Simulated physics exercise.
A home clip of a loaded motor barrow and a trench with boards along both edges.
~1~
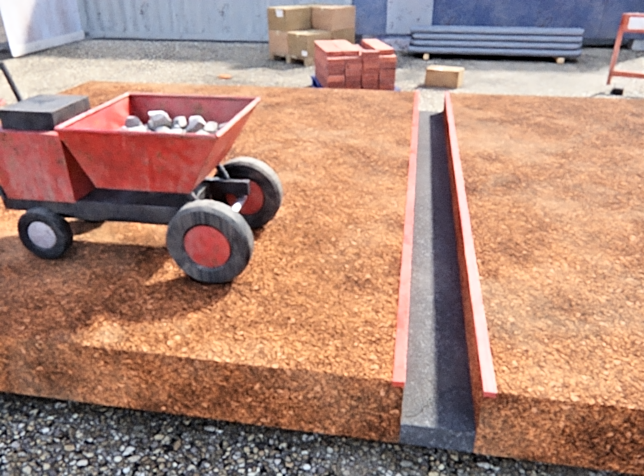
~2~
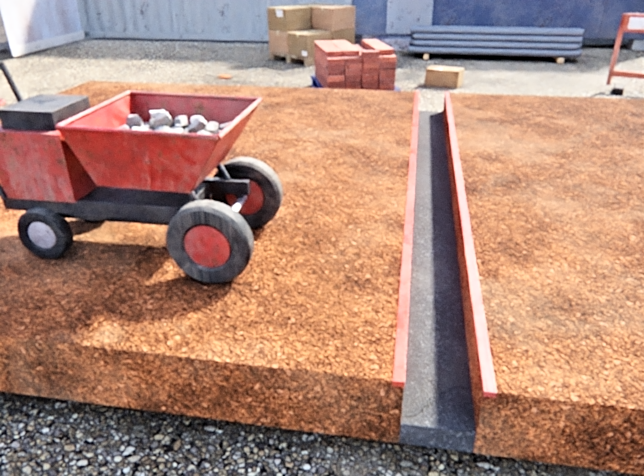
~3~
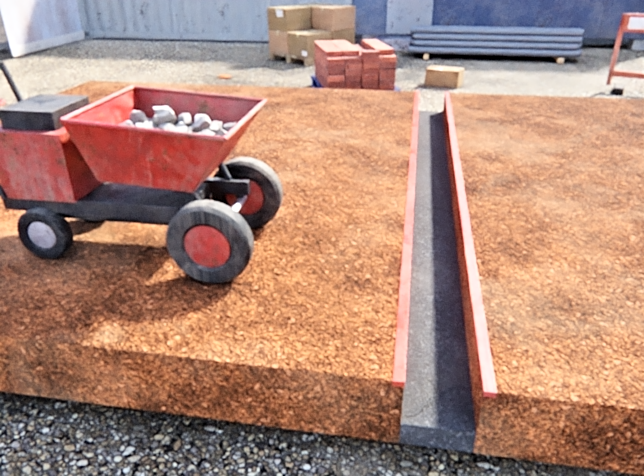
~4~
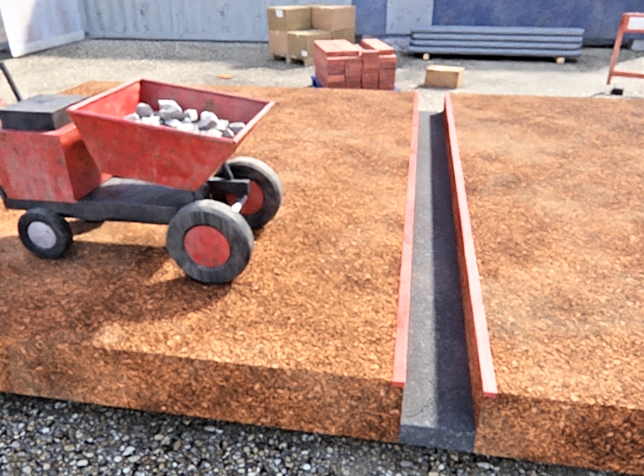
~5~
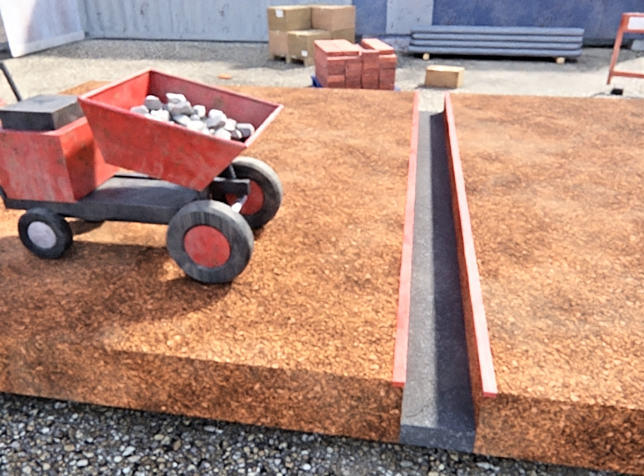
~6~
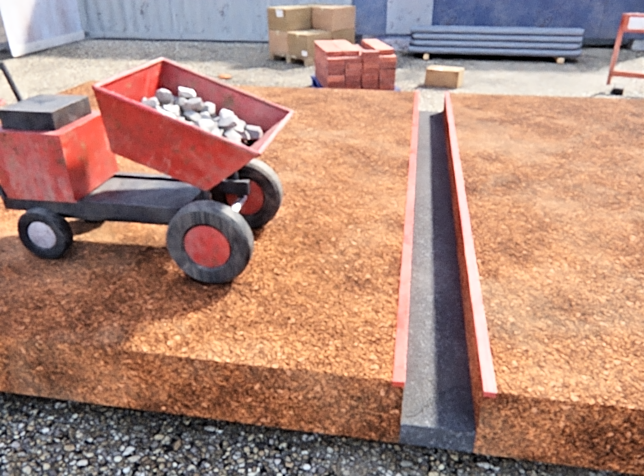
A red motor barrow loaded with broken stones standing beside a board-edged trench, its skip gradually tilting forward to the right.
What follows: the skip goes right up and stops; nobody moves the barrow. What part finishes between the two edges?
The trench takes under half.
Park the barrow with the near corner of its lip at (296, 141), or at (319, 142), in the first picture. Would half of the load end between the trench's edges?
At the first place above a half, at the second most of it.
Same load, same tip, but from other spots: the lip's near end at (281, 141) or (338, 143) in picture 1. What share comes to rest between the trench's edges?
First some 100, then 60 per cent.
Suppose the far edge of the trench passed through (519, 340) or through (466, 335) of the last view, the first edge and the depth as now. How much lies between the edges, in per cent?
Roughly 30 per cent, and 30 per cent.
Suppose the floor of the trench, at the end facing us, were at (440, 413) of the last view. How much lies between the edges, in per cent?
Near 30 %.
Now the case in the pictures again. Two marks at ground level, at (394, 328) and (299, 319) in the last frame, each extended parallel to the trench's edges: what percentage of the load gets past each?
The first gives 40 %, the second 100 %.
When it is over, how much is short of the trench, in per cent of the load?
Roughly 65 in a hundred.
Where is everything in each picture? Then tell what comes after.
Lip of the skip near (216, 137), level; top of the load near (174, 135), broken stones; first edge of the trench near (402, 328); far edge near (482, 336), the trench under half as wide as the skip, and about as deep as wide, in the first frame.
Lip of the skip near (218, 138), level; top of the load near (175, 134), in the second frame.
Lip of the skip near (224, 139), tipped barely; top of the load near (142, 131), in the third frame.
Lip of the skip near (233, 142), tipped a little; top of the load near (148, 126), in the fourth frame.
Lip of the skip near (245, 147), tipped a little; top of the load near (149, 123), in the fifth frame.
Lip of the skip near (258, 154), tipped clearly; top of the load near (159, 116); first edge of the trench near (402, 328); far edge near (482, 336), in the sixth frame.
Shortly afterwards, skip tipped steeply; the whole lot in the skip.
Next, skip tipped right over; the bulk in the skip; a little short of the trench; only a few falling.
Some moments later, skip tipped right over; near a quarter in the skip; near half short of the trench; near a quarter in or heaped over the trench; only a few falling.
In the end, skip tipped right over; near two thirds short of the trench; near a third in or heaped over the trench; none at all beyond it.
